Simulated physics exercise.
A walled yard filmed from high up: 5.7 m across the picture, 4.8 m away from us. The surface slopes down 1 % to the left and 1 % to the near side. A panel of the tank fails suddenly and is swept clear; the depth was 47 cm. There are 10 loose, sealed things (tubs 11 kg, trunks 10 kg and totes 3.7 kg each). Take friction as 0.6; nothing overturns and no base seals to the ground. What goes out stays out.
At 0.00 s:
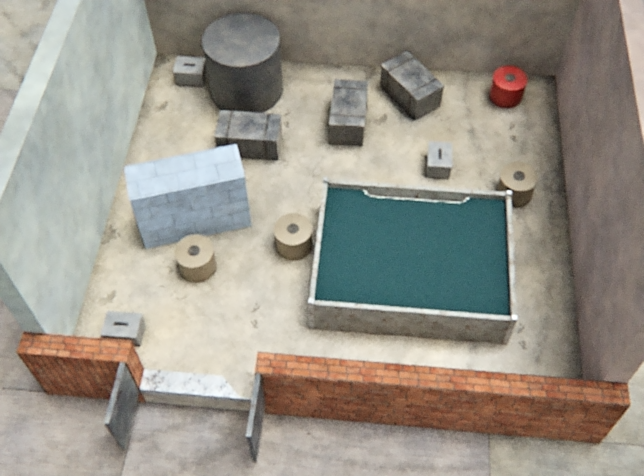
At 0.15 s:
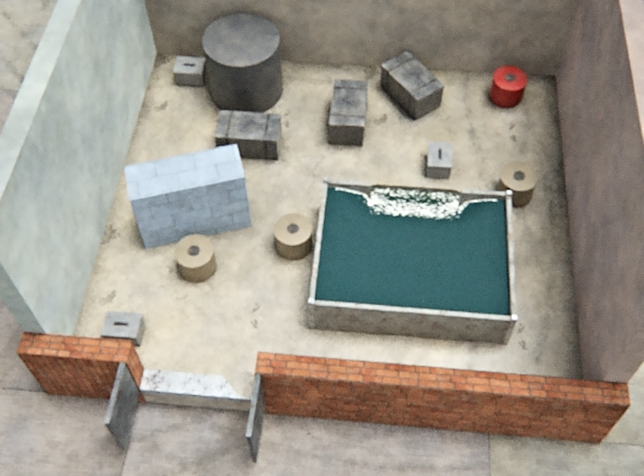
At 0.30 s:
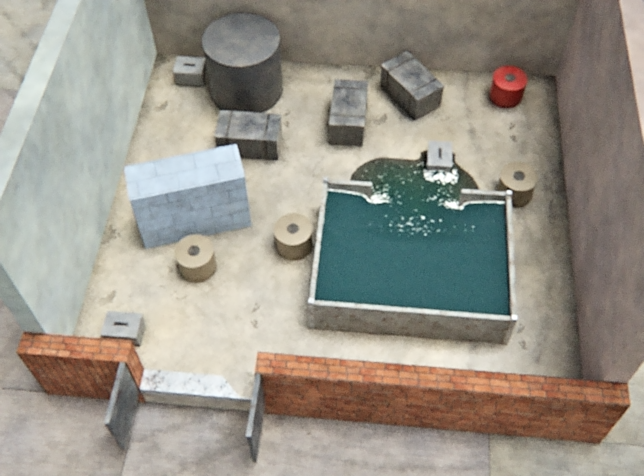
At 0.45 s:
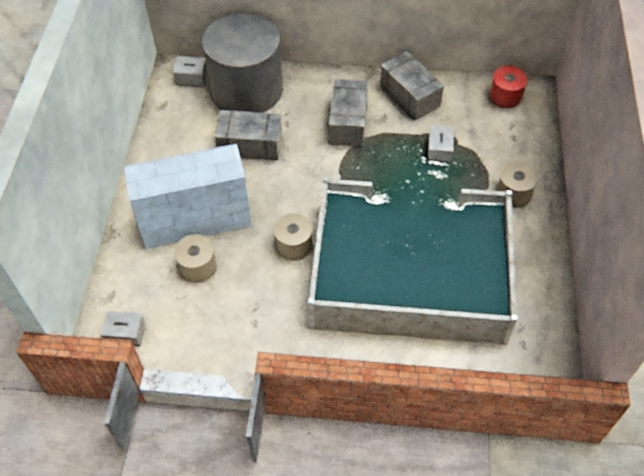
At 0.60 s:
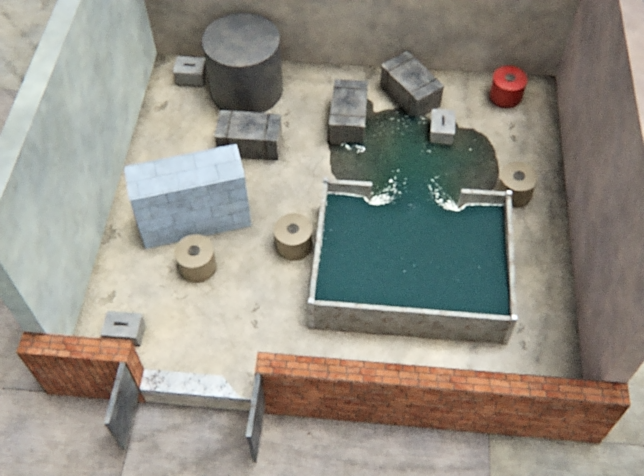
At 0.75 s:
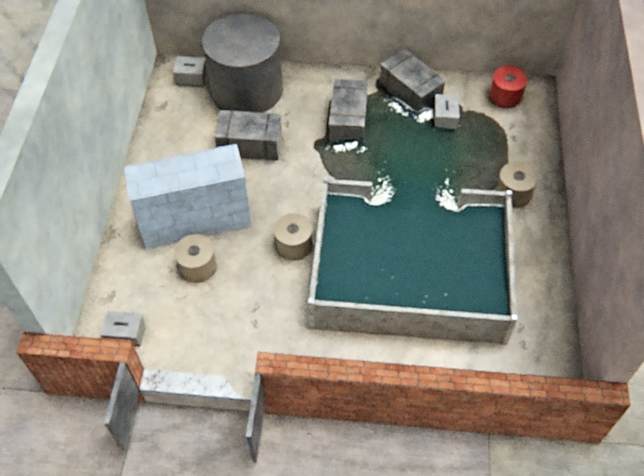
Walled yard from above, water bursting through the far side of a tank, spreading around blocks and nudging a small grey box.
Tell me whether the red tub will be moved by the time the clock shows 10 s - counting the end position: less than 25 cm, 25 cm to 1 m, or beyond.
Red tub ends far away.
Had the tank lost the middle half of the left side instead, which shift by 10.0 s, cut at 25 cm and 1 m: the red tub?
In that case the red tub stays put.
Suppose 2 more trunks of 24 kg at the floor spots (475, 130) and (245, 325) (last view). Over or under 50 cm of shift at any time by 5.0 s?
In turn: Past it, less.
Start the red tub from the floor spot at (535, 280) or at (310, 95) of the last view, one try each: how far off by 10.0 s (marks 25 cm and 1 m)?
In turn: It ends far away; it gets carried off.
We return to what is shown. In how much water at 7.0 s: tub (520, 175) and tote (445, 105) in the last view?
Roughly 8 and 6 cm.
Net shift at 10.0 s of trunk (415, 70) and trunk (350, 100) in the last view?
In turn: 120 cm, 200 cm.
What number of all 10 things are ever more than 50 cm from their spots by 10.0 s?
7 of them.
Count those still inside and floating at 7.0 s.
6 of them.
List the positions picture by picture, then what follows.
In the first picture, the red tub at (511, 78), on the bottom; 3.3 m2 under water; 0 of 10 have shifted.
In the second picture, the red tub at (511, 78) rests on the ground; 3.8 m2 under water; 0 of 10 have shifted.
In the third picture, the red tub at (511, 78) rests on the ground; water covers 4.4 m2; 0 of 10 have shifted.
In the fourth picture, the red tub at (511, 78) rests on the ground; 5.2 m2 under water; 1 of 10 have shifted.
In the fifth picture, the red tub at (511, 78) rests on the ground; water covers 5.9 m2; 1 of 10 have shifted.
In the sixth picture, the red tub at (511, 78) rests on the ground; 6.6 m2 under water; 2 of 10 have shifted.
After 2.0 s the red tub is near (548, 62), 0.5 m from its start, afloat; 0 of 10 are out; 4 afloat.
After 4.5 s the red tub is near (548, 175), 1.7 m from its start, afloat; 0 of 10 are out; 5 afloat.
After 7.0 s the red tub is near (543, 288), 3.2 m from its start, aground; 0 of 10 are out; 6 afloat.
After 10.0 s the red tub is near (521, 366), 4.2 m from its start, afloat; 1 of 10 are out; 6 afloat.
